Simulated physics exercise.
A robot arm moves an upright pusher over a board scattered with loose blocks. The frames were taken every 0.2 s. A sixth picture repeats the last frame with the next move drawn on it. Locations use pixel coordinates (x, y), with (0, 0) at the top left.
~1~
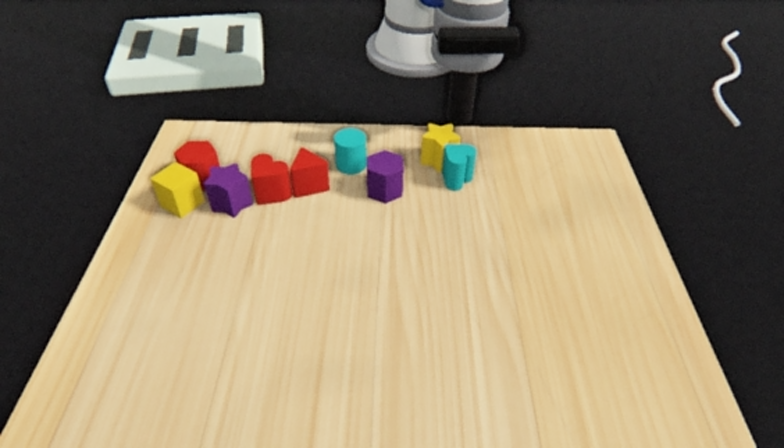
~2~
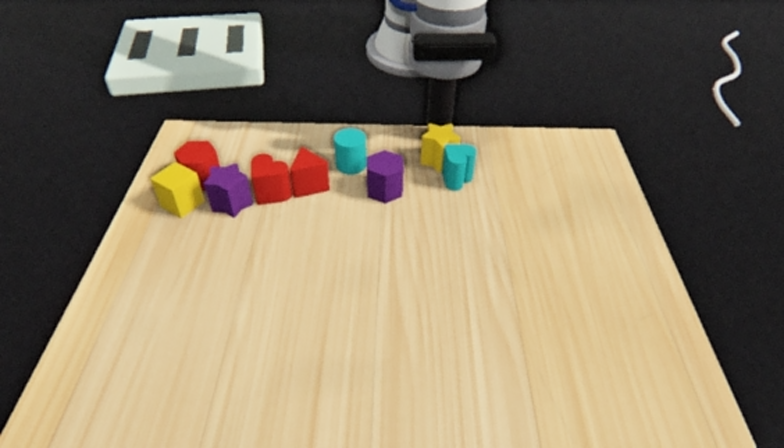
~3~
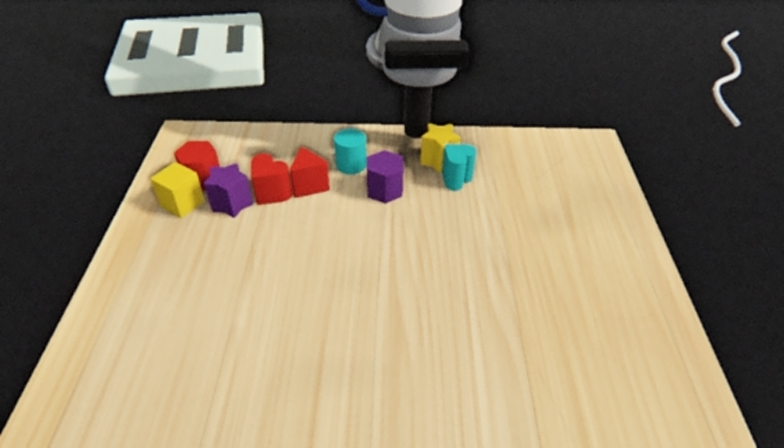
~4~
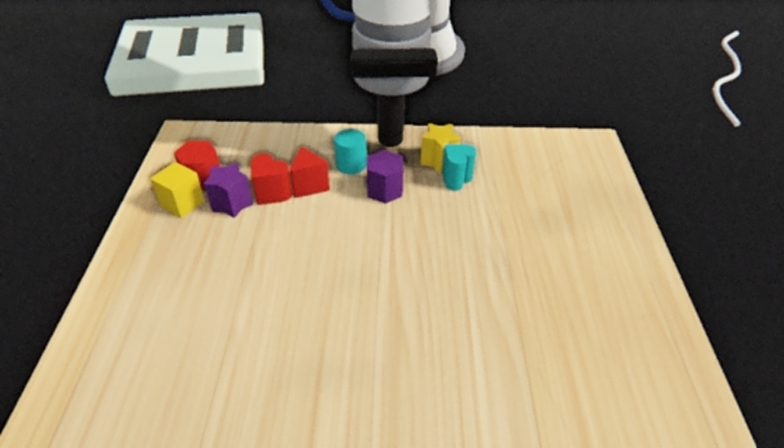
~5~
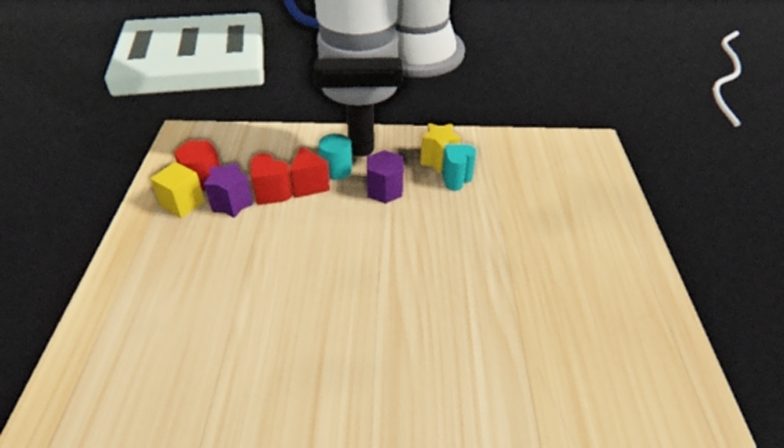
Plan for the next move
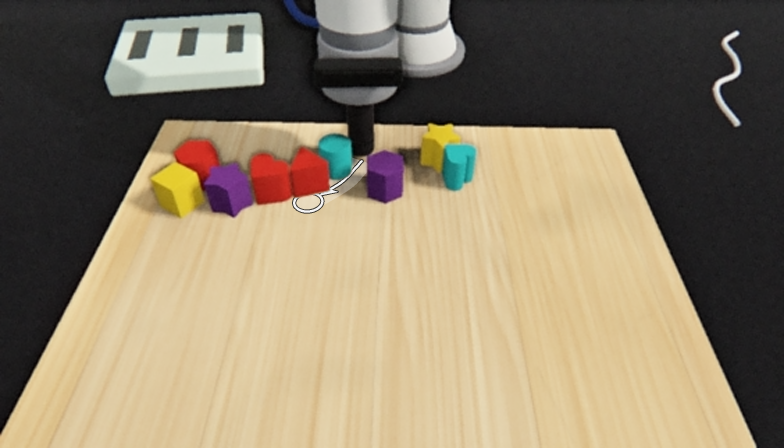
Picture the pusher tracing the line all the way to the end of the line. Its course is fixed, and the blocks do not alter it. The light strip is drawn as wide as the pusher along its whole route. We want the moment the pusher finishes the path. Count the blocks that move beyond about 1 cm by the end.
Three or more blocks.
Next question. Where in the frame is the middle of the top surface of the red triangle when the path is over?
It will end up at (276, 176).
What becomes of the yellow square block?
That block stays.
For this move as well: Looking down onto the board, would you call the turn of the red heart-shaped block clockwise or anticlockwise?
It twists with the clock when seen from above.
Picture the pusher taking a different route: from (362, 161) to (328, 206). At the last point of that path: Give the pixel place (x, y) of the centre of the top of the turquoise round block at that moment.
Top centre: (315, 148).
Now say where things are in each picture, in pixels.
In the first frame, tip of the pusher (459, 118), middles of tops, yellow square block (173, 176), purple star (225, 175), red heart-shaped block (267, 165), red triangle (306, 159), turquoise round block (350, 137).
In the second frame, pusher (439, 125), nothing pushed.
In the third frame, pusher (416, 132), nothing pushed.
In the fourth frame, pusher (390, 140), nothing pushed.
In the fifth frame, pusher (361, 150), yellow square block (173, 176), purple star (225, 175), red heart-shaped block (267, 165), red triangle (306, 159), turquoise round block (334, 142).
The line goes from (362, 161) over (341, 183) to (308, 202).
On the path given first. Halfway along, pusher (339, 172); red heart-shaped block (264, 166); red triangle (298, 165), turned 20° anticlockwise; turquoise round block (311, 148).
At the end, pusher (307, 191); yellow square block unmoved; purple star (209, 178), turned 20° clockwise; red heart-shaped block (244, 168), turned 20° clockwise; red triangle (276, 176), turned 25° clockwise; turquoise round block (308, 147).
